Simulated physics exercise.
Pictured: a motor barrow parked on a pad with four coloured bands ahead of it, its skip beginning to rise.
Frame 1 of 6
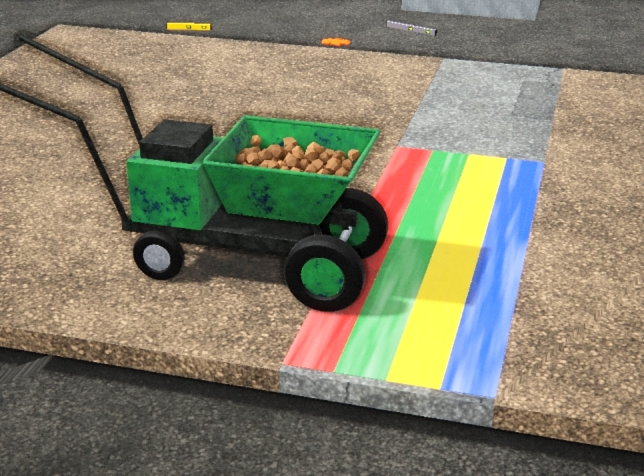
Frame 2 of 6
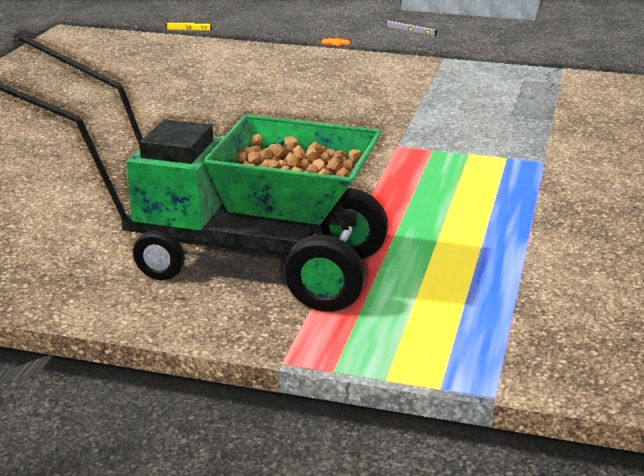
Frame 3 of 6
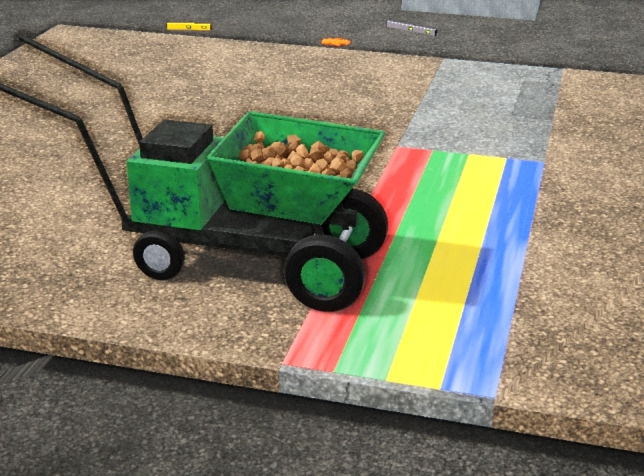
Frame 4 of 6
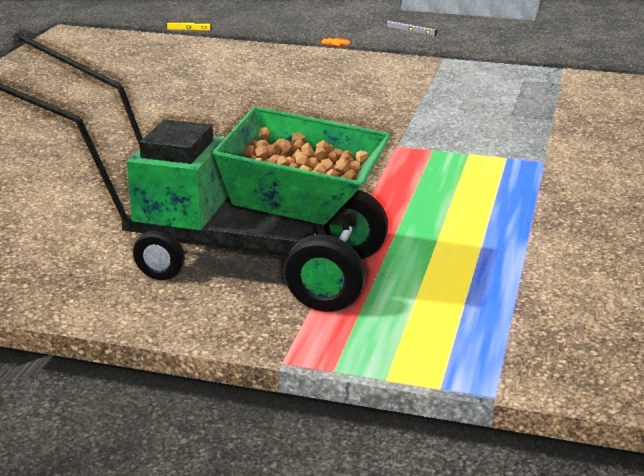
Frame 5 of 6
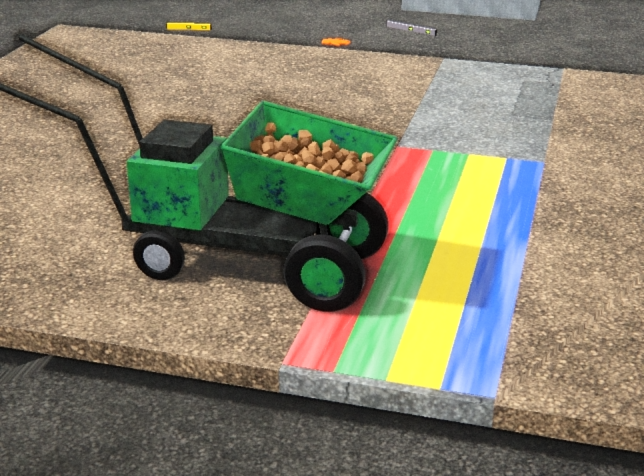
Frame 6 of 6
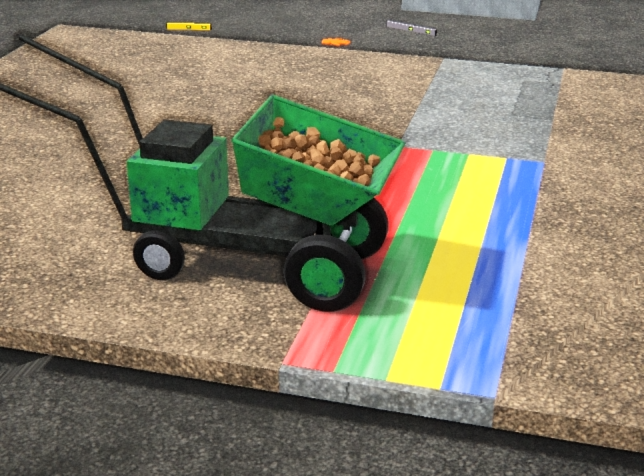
A green motor barrow with black handles and a skip of brown clods stands on a speckled tan pad, seen from above and to one side. Red, green, yellow and blue bands lie to its right, with small yellow and orange objects behind. The skip stays level at first, then tilts gradually toward the right, while the wheels and camera remain still.
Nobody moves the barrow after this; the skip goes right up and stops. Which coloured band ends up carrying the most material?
The blue band.
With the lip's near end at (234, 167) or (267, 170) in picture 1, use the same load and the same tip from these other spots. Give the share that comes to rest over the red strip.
First spot 50 per cent, second spot 20 per cent.
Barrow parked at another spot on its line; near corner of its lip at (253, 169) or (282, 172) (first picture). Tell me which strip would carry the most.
Case one gives the green one, case two gives green.
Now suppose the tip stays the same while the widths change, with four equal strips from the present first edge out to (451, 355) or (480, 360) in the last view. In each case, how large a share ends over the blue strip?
Shares: Close to 30 %; close to 50 %.
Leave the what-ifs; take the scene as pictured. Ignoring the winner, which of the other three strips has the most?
Next in line comes the yellow strip.
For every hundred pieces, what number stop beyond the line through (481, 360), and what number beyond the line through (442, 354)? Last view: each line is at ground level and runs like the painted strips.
Close to 40 and 70 per cent respectively.
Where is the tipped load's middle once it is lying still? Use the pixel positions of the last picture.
Near pixel (484, 297).
Soon, skip tipped steeply; all in the skip.
A while on, skip tipped steeply; nearly all in the skip; a small part over the yellow strip; a stray few over the blue strip; a stray few falling.
Towards the end, skip tipped right over; about a third in the skip; a small part over the yellow strip; about a third over the blue strip; about a quarter off the paint.
Finally, skip tipped right over; none over the red strip; none over the green strip; about a third over the yellow strip; about half over the blue strip; about a quarter off the paint.
